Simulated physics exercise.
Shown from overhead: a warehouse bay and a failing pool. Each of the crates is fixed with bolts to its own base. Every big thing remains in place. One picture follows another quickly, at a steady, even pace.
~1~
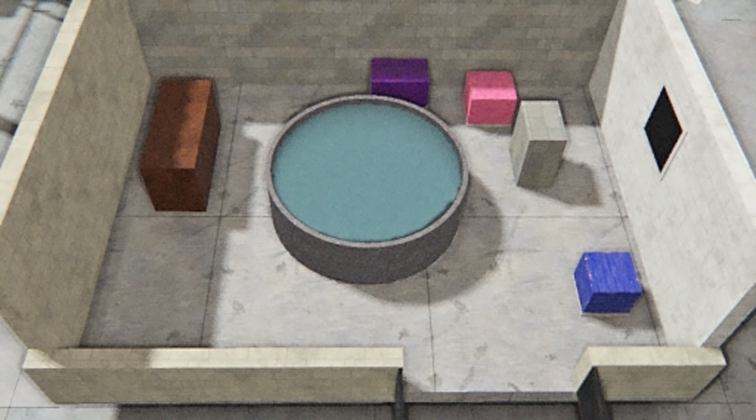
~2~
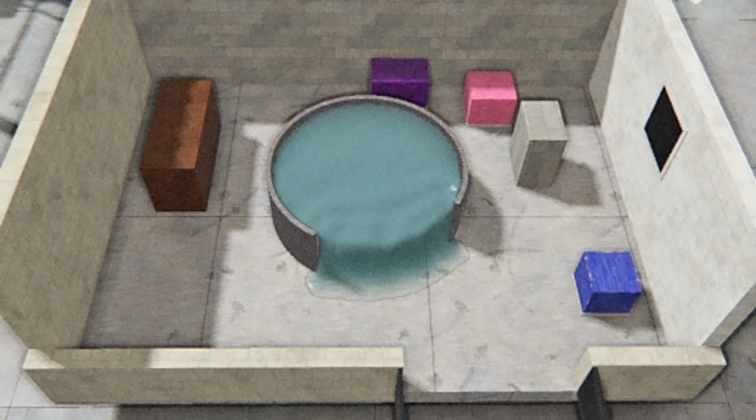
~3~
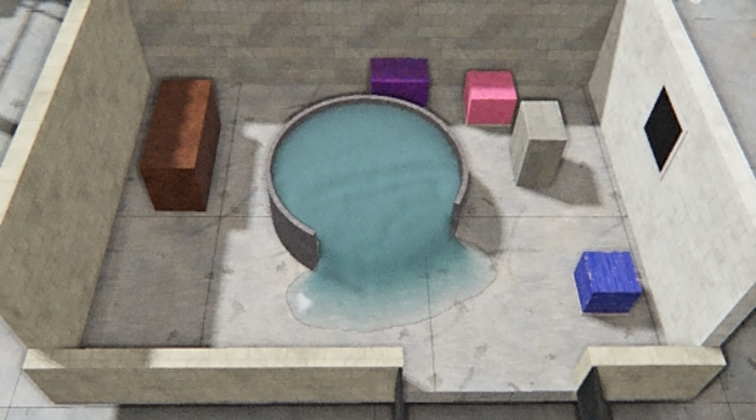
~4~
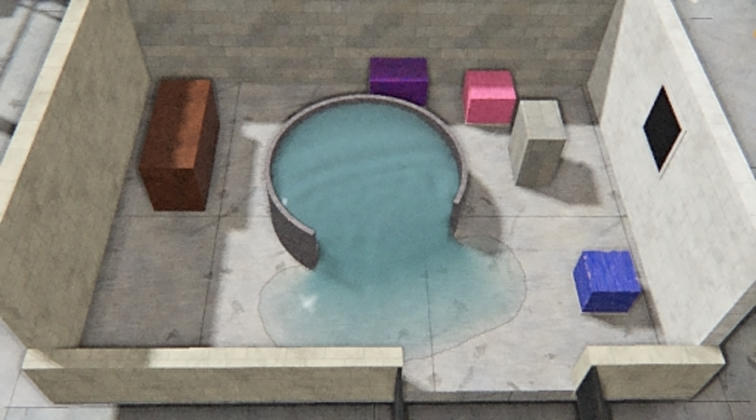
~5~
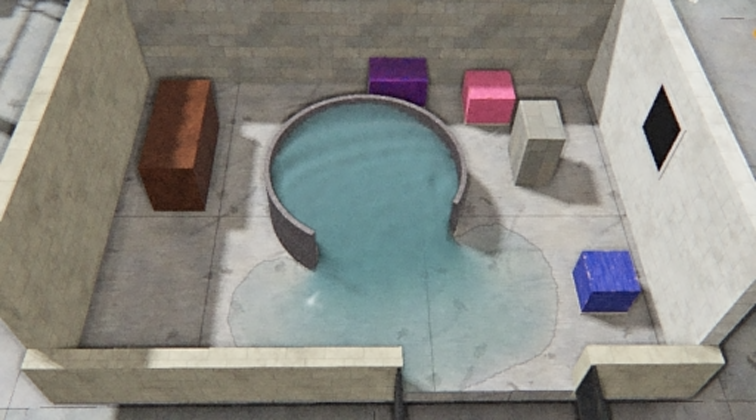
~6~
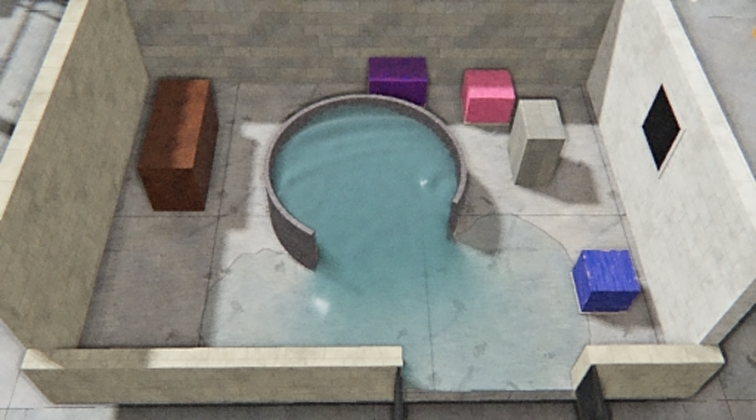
Water pours through a gap that opens in the near side of a round pool in a walled bay, spreading across the pale floor in a widening sheet toward the low front wall and the blue box at right.
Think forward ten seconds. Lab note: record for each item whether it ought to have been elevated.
One by one: The blue crate is affected by the water; the pink crate is affected by the water; the purple crate is unaffected by the water.
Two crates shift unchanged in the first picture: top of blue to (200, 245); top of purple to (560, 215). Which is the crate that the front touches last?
The pink one comes last.
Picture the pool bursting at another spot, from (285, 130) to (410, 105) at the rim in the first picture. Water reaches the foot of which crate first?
Answer: The crate marked purple.
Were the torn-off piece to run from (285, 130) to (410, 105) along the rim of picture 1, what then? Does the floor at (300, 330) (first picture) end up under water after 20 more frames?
At that spot: Parched.
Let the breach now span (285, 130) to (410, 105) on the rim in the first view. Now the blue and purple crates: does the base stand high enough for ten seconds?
Blue crate is reached; purple crate is reached.
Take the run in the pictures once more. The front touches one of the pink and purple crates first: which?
Simply the pink one.
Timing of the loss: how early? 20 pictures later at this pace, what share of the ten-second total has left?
Log: Around 65 %, estimated.
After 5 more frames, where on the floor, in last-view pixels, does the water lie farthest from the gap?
By then the tip should be at about (71, 376).
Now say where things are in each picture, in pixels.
The round pool at (367, 168) is whole and still, in the first picture.
The front is at (461, 249), out from the gap at (393, 266), in the second picture.
Water pours out at (393, 268) and has run to (295, 299), in the third picture.
The front is at (266, 311), out from the gap at (392, 269), in the fourth picture.
The front is at a hidden place, out from the gap at (392, 270), in the fifth picture.
Water pours out at (391, 270) and has run to a hidden place, in the sixth picture.
A moment on, water covers 30 % of the floor; the blue crate water round its plinth, the pink crate not reached, the purple crate not reached.
Next, water covers 40 % of the floor; the blue crate water round its plinth, the pink crate not reached, the purple crate not reached.
Then, water covers 60 % of the floor; the blue crate water round its plinth, the pink crate not reached, the purple crate not reached.
Later, water covers 90 % of the floor; the blue crate water round its plinth, the pink crate water round its plinth, the purple crate water round its plinth.
In the end, water covers 100 % of the floor; the blue crate was topped, the pink crate was topped, the purple crate stayed above the water.
